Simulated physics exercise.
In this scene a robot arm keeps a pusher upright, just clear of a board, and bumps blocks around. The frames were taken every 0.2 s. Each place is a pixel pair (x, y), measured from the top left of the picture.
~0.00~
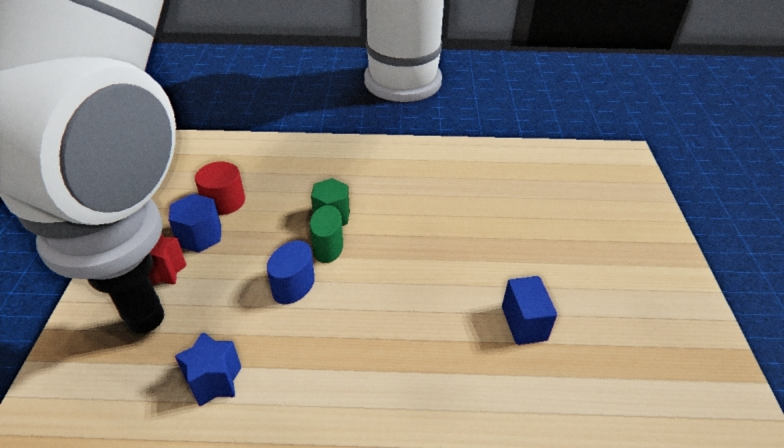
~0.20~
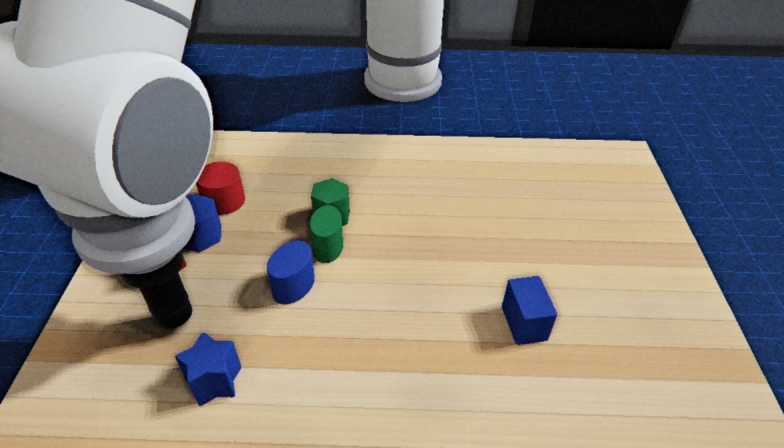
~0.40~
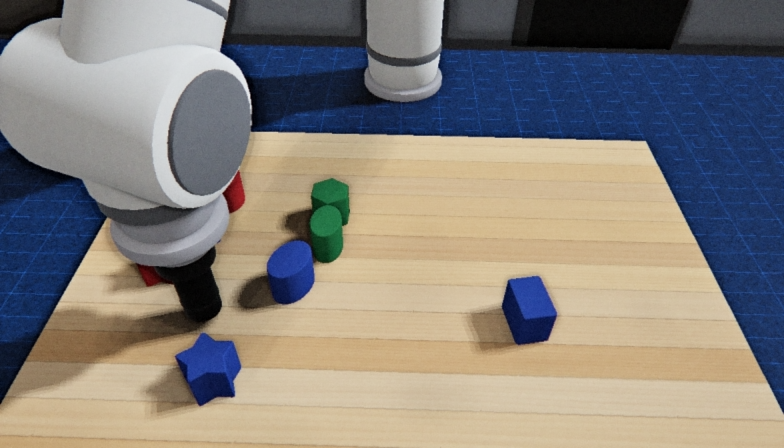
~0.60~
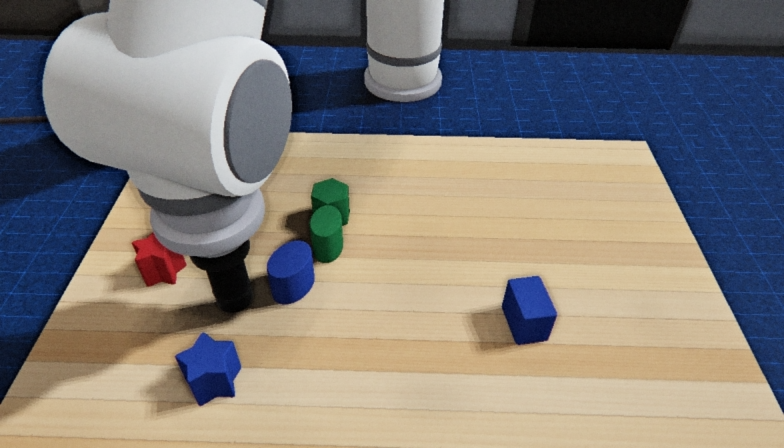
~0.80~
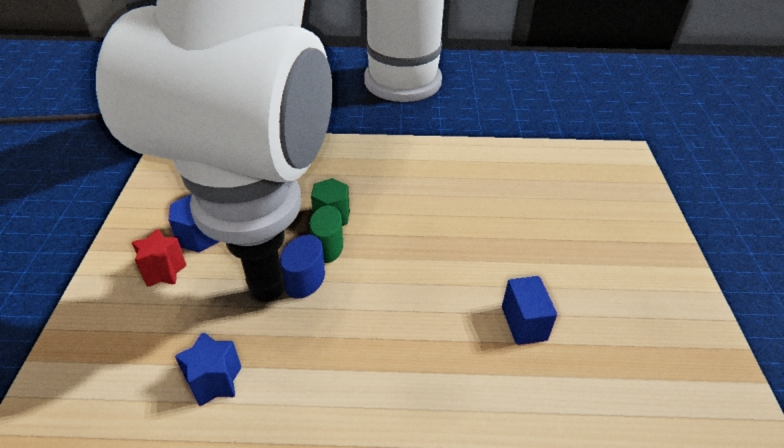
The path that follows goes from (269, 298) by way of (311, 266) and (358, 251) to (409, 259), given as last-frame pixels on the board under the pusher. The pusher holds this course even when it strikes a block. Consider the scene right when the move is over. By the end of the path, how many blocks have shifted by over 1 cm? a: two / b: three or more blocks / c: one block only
a - two.
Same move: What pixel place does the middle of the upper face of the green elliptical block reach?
Final place: (362, 202).
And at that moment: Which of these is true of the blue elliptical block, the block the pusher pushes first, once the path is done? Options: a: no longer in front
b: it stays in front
b: It stays in front.
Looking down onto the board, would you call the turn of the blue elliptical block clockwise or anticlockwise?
It swings round clockwise.
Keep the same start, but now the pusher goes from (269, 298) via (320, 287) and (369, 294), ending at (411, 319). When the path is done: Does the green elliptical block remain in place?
It seems not.
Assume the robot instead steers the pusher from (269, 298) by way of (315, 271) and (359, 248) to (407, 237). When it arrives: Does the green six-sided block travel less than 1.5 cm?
It seems so.
The first path, step by step. One third of the way, pusher (311, 257); blue elliptical block (351, 234), turned 40° clockwise; green elliptical block (349, 209), turned 80° anticlockwise; green six-sided block (330, 188).
Two thirds of the way, pusher (359, 243); blue elliptical block (400, 230), turned 65° clockwise; green elliptical block (362, 202), turned 110° anticlockwise; green six-sided block (330, 188).
At the end, pusher (410, 250); blue star block still; blue elliptical block (453, 235), turned 60° clockwise; green elliptical block (362, 202), turned 110° anticlockwise; green six-sided block (330, 188).
